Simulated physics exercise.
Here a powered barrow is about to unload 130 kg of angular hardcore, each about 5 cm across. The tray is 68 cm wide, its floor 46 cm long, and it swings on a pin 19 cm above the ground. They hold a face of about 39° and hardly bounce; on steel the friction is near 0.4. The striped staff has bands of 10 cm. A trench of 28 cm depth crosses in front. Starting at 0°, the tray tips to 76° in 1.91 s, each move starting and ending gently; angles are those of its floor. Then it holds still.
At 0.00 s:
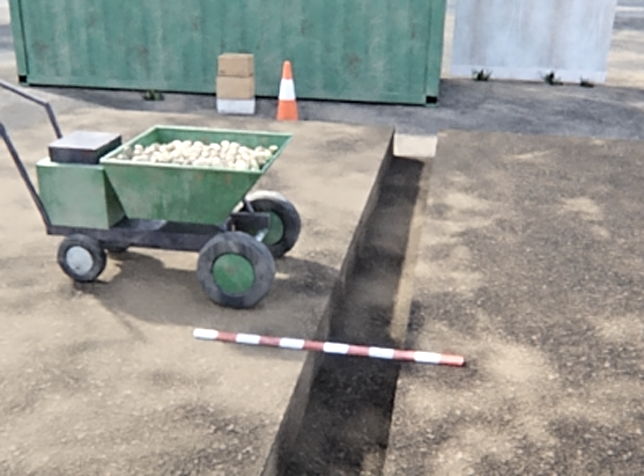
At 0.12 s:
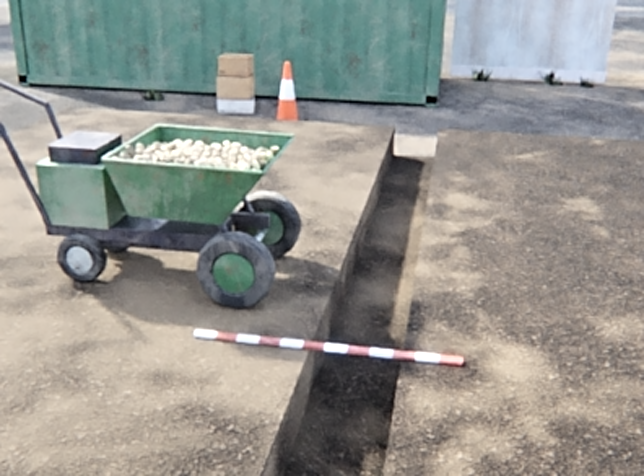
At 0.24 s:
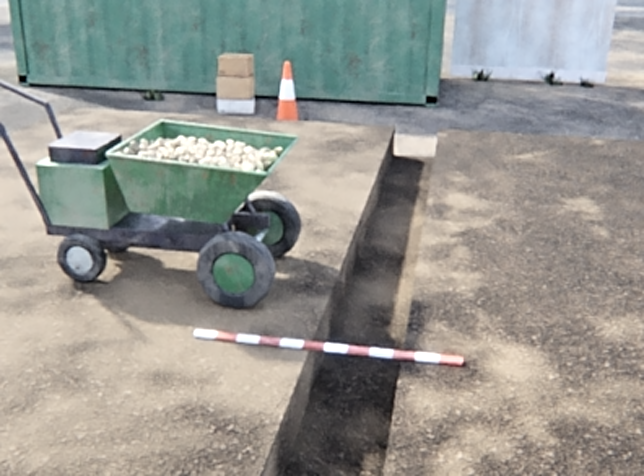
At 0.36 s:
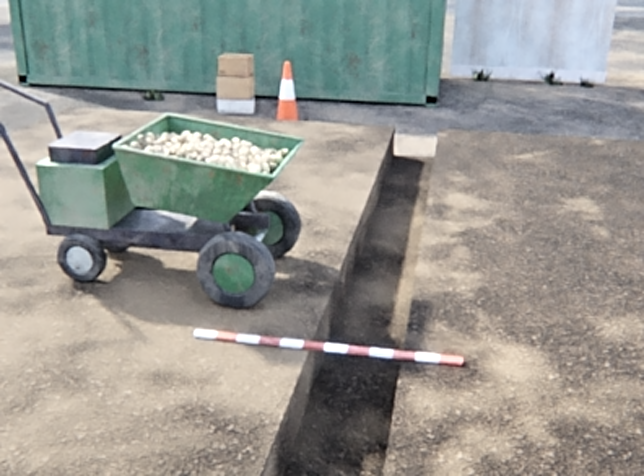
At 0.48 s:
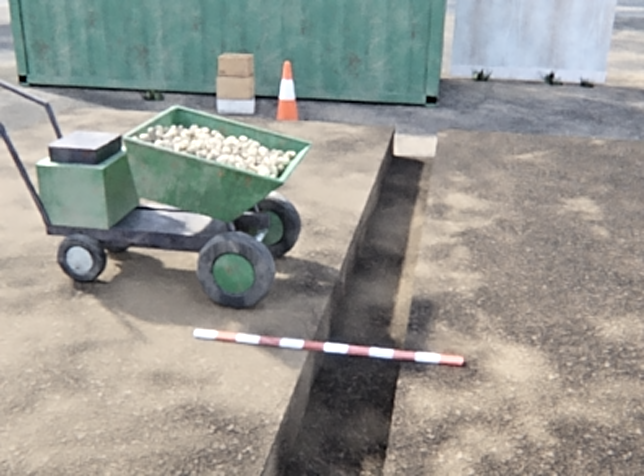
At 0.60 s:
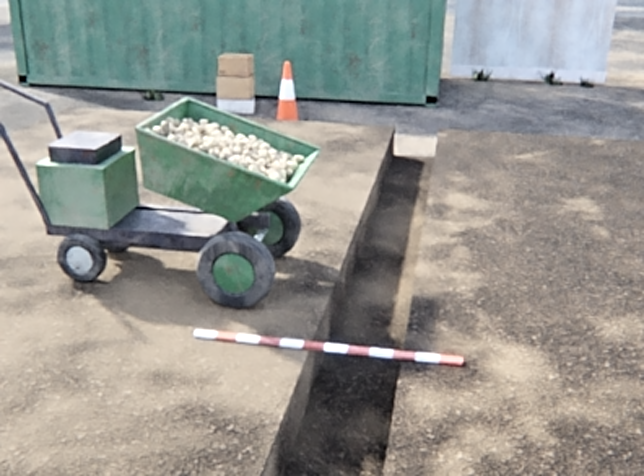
Green tray of pale stones on a wheeled barrow tilting gradually forward to the right, beside a narrow trench and striped staff.
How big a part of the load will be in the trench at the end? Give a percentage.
About 98 per cent.
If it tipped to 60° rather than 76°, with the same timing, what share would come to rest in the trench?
Then about 30 per cent.
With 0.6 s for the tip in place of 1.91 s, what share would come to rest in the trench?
In that case some 70 per cent.
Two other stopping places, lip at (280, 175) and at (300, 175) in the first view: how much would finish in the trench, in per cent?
About 80 and 65 per cent.
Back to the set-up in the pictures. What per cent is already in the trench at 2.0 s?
About 45 per cent by then.
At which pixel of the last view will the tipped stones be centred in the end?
Their middle is at about (377, 324).
After 1.4 s the floor is at 64°; 99 % in the tray, 1 % in the trench; the foremost stones are at (358, 248).
After 2.0 s the floor is at 76°; 55 % in the tray, 44 % in the trench, 1 % past the trench; the foremost stones are at (444, 291).
After 2.4 s the floor is at 76°; 26 % in the tray, 72 % in the trench, 2 % past the trench; the foremost stones are at (461, 303).
After 4.3 s the floor is at 76°; 0 % in the tray, 98 % in the trench, 2 % past the trench; the foremost stones are at (461, 301).
